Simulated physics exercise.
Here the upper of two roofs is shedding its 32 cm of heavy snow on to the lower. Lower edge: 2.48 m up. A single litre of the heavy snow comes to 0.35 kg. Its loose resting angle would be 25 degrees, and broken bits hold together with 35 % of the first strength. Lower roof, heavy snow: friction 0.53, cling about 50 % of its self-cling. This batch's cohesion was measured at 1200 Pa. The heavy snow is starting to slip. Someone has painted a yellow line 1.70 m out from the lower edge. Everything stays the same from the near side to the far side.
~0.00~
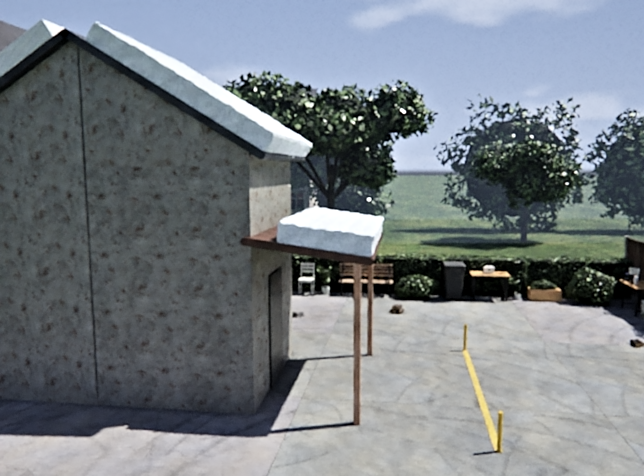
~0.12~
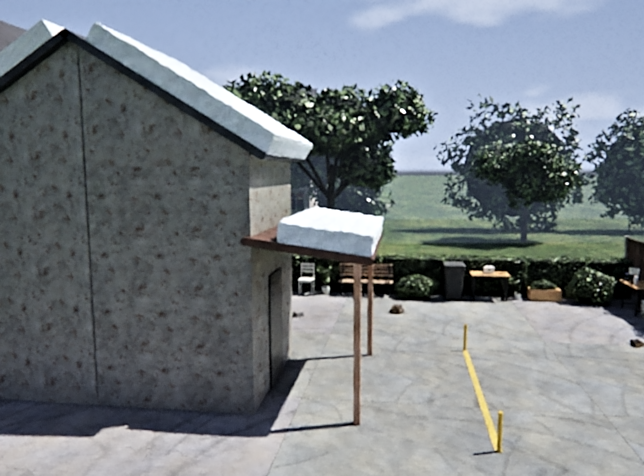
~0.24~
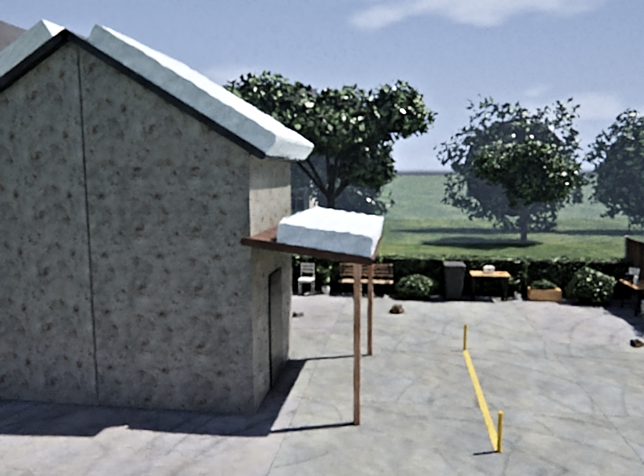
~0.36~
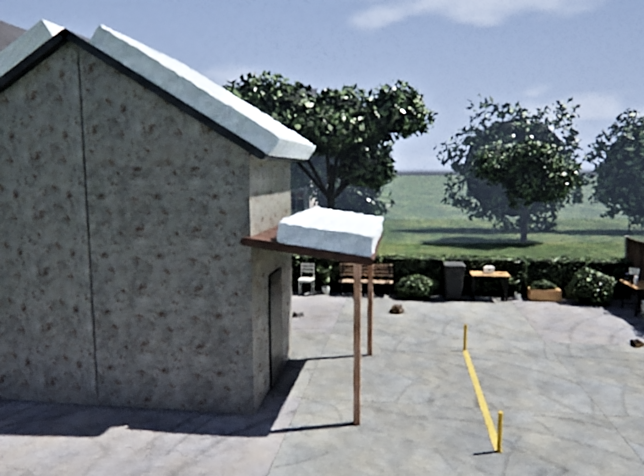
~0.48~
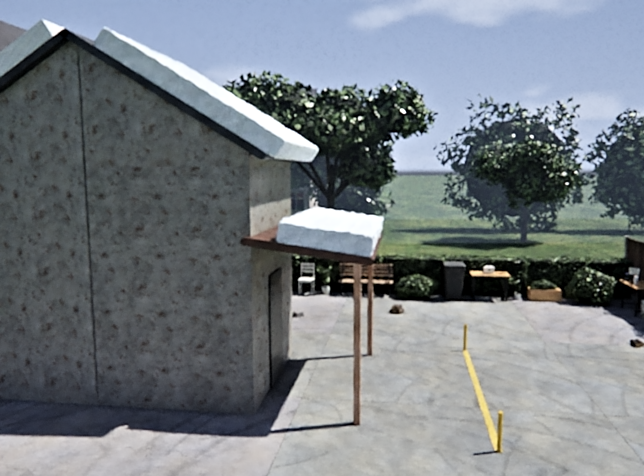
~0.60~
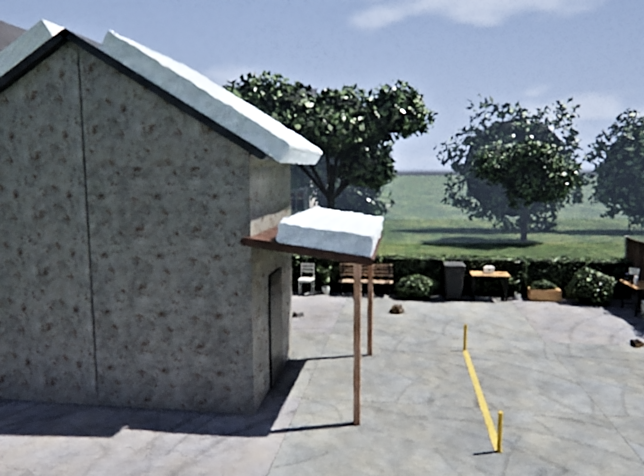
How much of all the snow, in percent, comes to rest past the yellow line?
Close to 11 percent.
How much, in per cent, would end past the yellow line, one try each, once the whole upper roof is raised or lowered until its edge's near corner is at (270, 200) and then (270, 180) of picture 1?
First try 0 %, second try 1 %.
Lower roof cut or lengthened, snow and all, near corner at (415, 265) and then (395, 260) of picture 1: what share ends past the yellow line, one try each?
Close to 1 % on the first try, close to 6 % on the next.
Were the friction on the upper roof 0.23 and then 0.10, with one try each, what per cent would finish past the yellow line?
Roughly 25 per cent first, roughly 35 per cent second.
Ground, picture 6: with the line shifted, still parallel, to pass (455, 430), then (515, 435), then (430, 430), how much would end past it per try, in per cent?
I'd guess near 25 %, then near 6 %, and near 30 % on the last try.
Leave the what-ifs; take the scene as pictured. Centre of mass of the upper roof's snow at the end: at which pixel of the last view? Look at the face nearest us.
Around (411, 361).
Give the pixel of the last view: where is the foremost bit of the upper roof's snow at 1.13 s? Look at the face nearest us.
Look roughly at (326, 219).
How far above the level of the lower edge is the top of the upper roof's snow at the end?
0.9 m, give or take.
After 1.13 s, none is below the lower edge and 0 % is past the line.
After 1.75 s, none is below the lower edge and 0 % is past the line.
After 2.38 s, 13 % is below the lower edge and 0 % is past the line.
After 3.00 s, 40 % is below the lower edge and 9 % is past the line.
After 4.30 s, 55 % is below the lower edge and 11 % is past the line.
